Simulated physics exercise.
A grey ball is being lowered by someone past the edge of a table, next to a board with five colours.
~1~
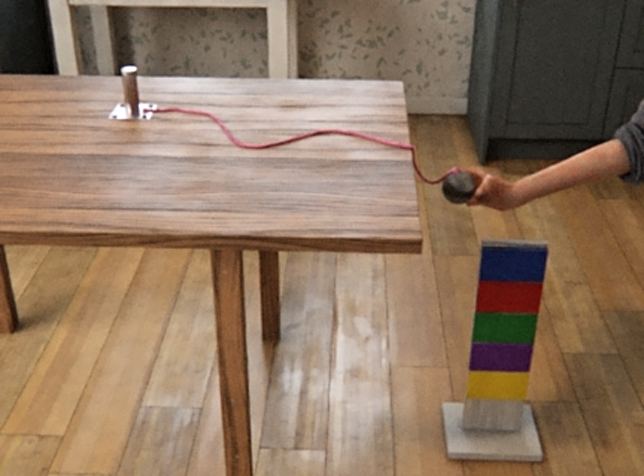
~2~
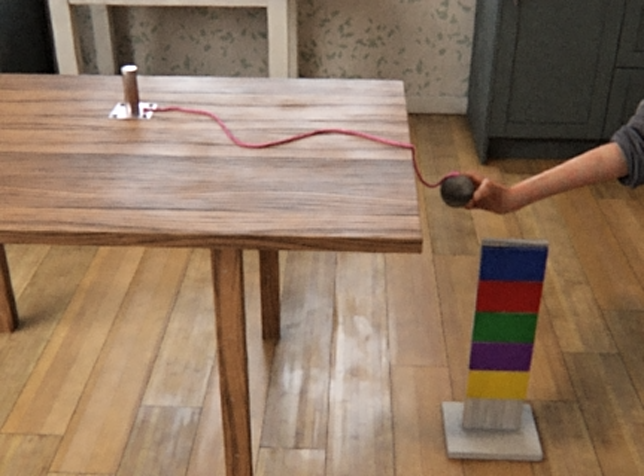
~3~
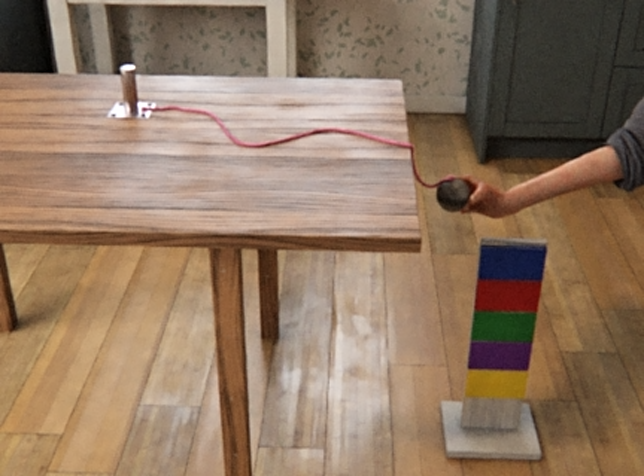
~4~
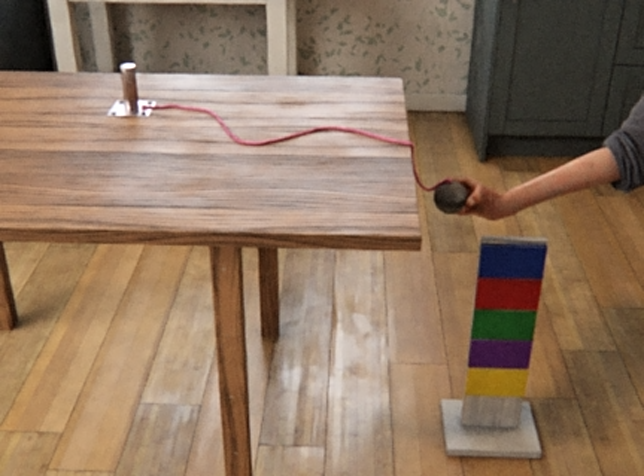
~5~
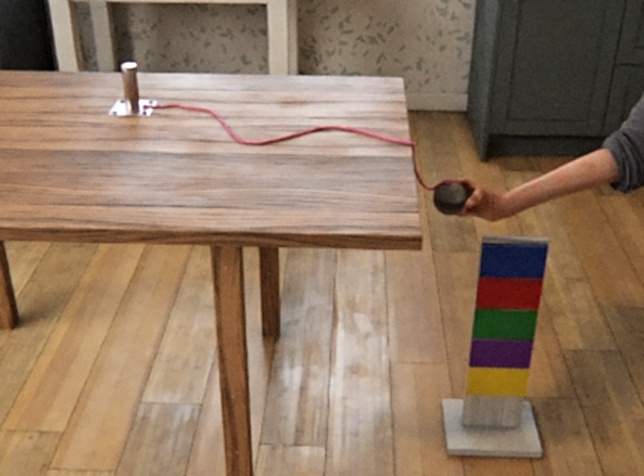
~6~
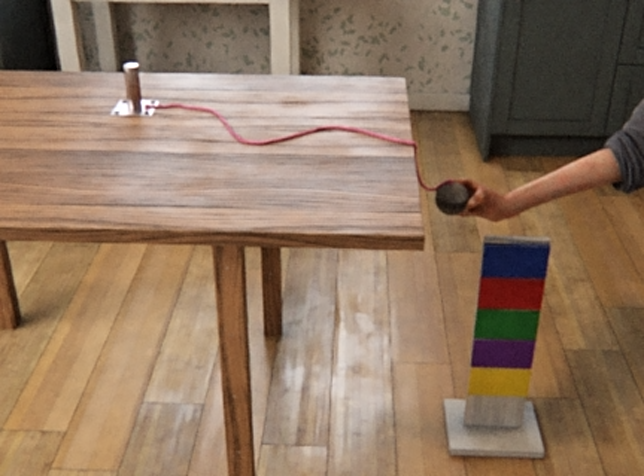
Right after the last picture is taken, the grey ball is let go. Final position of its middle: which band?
Band: Red.
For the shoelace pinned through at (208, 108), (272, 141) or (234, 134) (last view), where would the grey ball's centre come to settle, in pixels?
Try 1: (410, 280); try 2: (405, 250); try 3: (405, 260).
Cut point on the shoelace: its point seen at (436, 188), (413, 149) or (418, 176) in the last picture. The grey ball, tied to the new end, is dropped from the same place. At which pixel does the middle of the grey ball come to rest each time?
About (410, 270), then (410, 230), then (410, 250).
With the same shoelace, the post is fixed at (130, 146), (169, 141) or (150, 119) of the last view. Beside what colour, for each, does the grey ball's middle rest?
In turn, green, then purple, then green.
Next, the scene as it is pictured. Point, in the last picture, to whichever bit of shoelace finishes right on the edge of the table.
Roughly (350, 129).
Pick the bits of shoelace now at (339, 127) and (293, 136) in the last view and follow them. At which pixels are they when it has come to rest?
First point (401, 136), second point (349, 130).
Early on, ball near (385, 287); level with red.
Midway, ball near (419, 279); level with red.
Finally, ball near (409, 282); level with red. Its centre hangs level with the red band.
